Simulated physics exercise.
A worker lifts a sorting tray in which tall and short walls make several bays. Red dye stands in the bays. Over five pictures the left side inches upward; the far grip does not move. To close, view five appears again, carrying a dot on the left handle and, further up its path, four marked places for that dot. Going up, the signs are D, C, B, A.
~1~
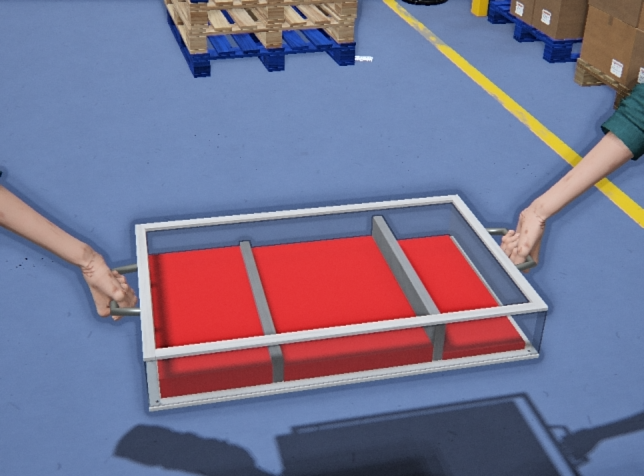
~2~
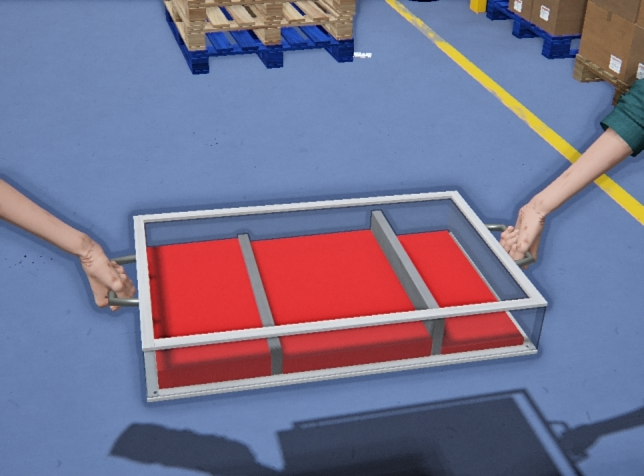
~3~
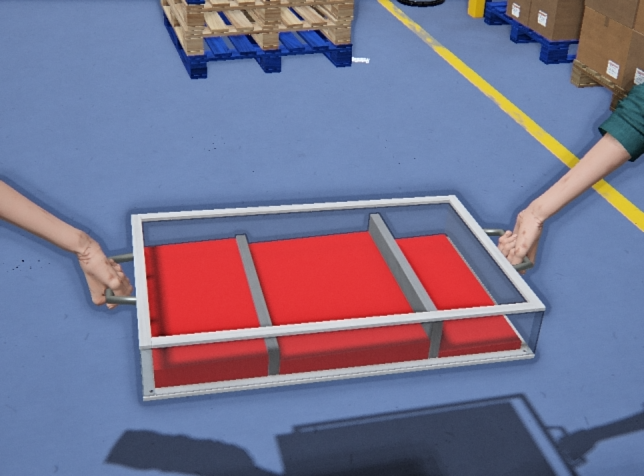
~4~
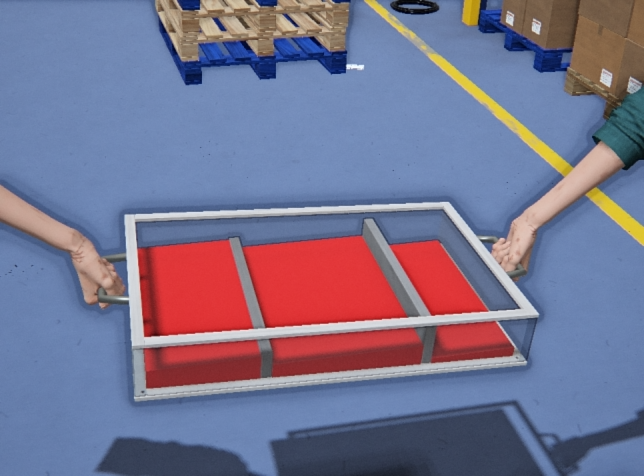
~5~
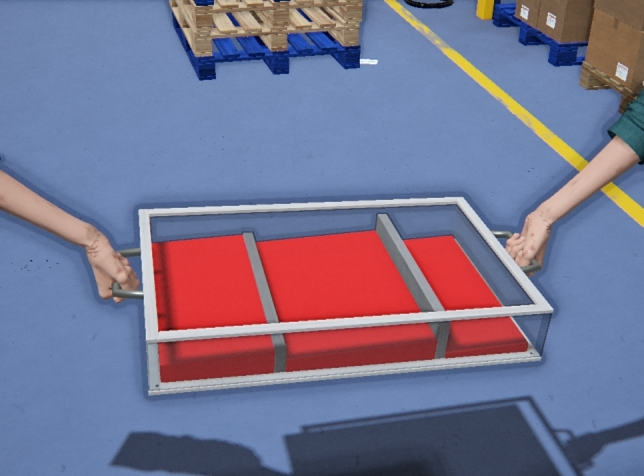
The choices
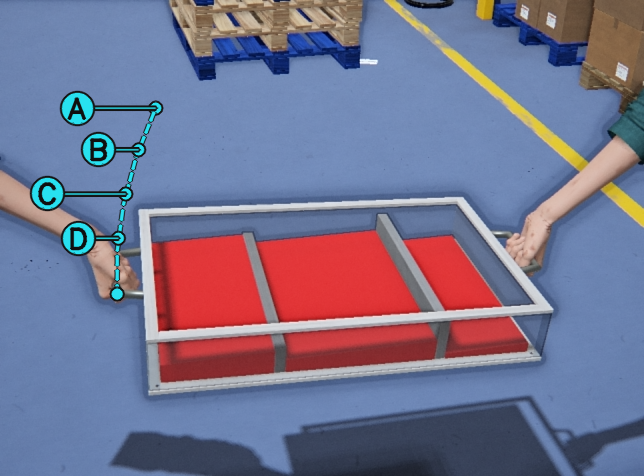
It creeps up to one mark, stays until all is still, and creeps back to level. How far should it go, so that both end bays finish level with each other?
Use stop C.
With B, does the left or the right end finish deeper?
The right end bay.
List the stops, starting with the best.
Best to worst: C, D, B, A.
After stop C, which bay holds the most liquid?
It is the middle one.
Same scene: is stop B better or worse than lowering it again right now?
It is worse.
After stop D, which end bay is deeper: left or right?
The left one.
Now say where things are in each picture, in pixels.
The tray is level; deepest in the left bay, at (207, 304), shallowest in the right; left handle at (114, 291), in the first frame.
Tipped about 1° down to the right; no wall is crossed; left handle at (112, 282), in the second frame.
Tipped about 2° down to the right; no wall is crossed; left handle at (109, 280), in the third frame.
Tipped about 3° down to the right; no wall is crossed; left handle at (102, 279), in the fourth frame.
Tipped about 3° down to the right; deepest in the left bay, at (209, 292), shallowest in the right; left handle at (117, 274), in the fifth frame.
On the marked copy, A at (155, 108); B at (138, 149); C at (125, 193); D at (118, 238).
With A, the right end bay stands much deeper than the other; about 2 % goes over the rim.
With B, the right end bay stands much deeper than the other; nothing spills.
With C, the two end bays stand about equally deep; nothing spills.
With D, the left end bay stands much deeper than the other; nothing spills.
